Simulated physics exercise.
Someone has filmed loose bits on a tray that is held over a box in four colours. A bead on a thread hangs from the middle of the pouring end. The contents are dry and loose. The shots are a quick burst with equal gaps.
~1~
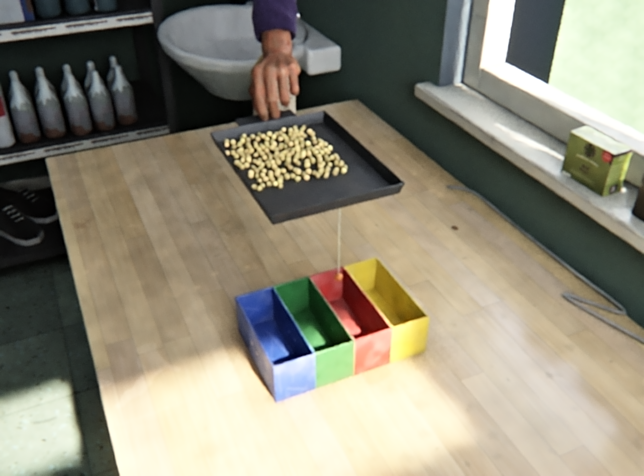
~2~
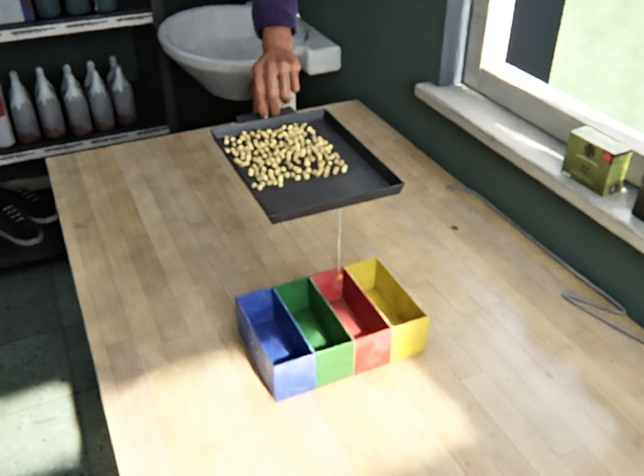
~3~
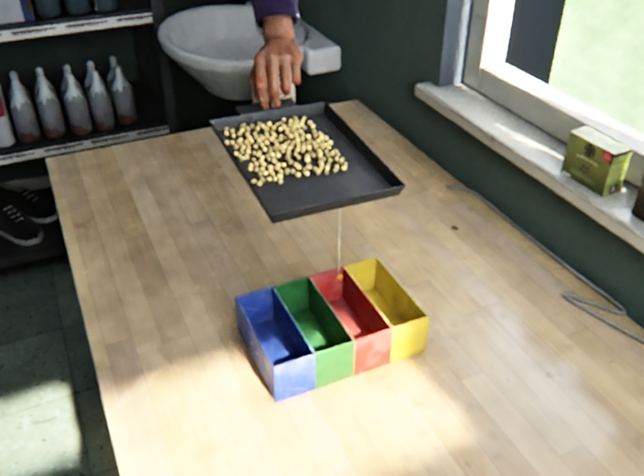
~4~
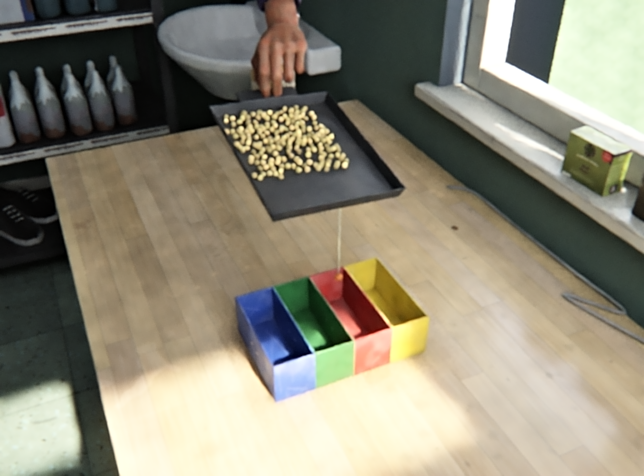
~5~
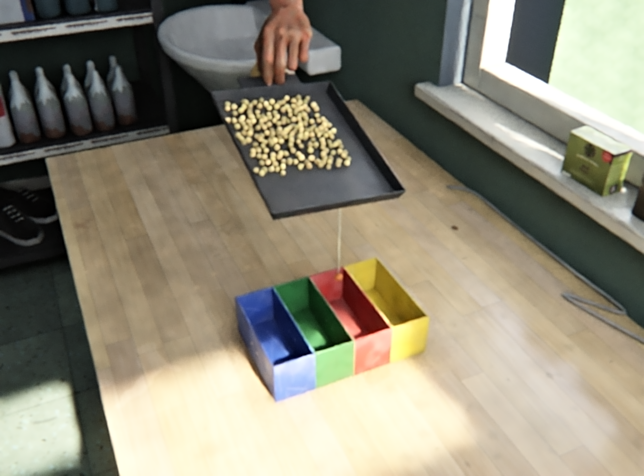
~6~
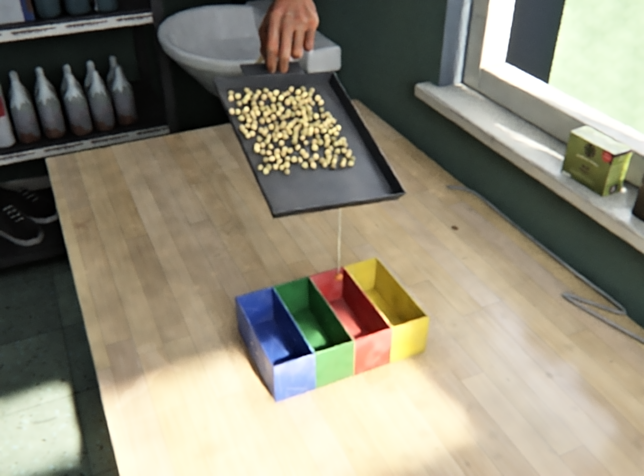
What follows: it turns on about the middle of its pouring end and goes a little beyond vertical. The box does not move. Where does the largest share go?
It favours the yellow compartment.
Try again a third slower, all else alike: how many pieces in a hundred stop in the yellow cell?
Near 40 %.
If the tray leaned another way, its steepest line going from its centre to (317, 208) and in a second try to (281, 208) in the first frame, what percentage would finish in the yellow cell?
The first gives 0 %, the second 0 %.
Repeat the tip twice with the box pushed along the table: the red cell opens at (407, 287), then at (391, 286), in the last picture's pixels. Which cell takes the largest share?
The first try: The red cell. The second: That red cell.
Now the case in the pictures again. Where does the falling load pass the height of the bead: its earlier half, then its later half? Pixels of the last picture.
The first part at (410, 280); the rest at (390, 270).
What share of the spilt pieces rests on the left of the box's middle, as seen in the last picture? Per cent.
Near 0 %.
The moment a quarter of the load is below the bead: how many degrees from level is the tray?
Roughly 65°.
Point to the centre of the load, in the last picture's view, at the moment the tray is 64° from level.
Close to (385, 208).
Soon after the last picture, tray tipped steeply; about half on the tray; a small part in the yellow cell; a stray few in the red cell; about a third falling or outside the box.
A little later, tray tipped past a quarter turn; a small part on the tray; about a third in the yellow cell; a stray few in the red cell; about half falling or outside the box.
Later still, tray tipped past a quarter turn; about half in the yellow cell; a small part in the red cell; a stray few in the green cell; about half falling or outside the box.
At rest, tray tipped past a quarter turn; about half in the yellow cell; a small part in the red cell; a stray few in the green cell; none in the blue cell; about half outside the box.
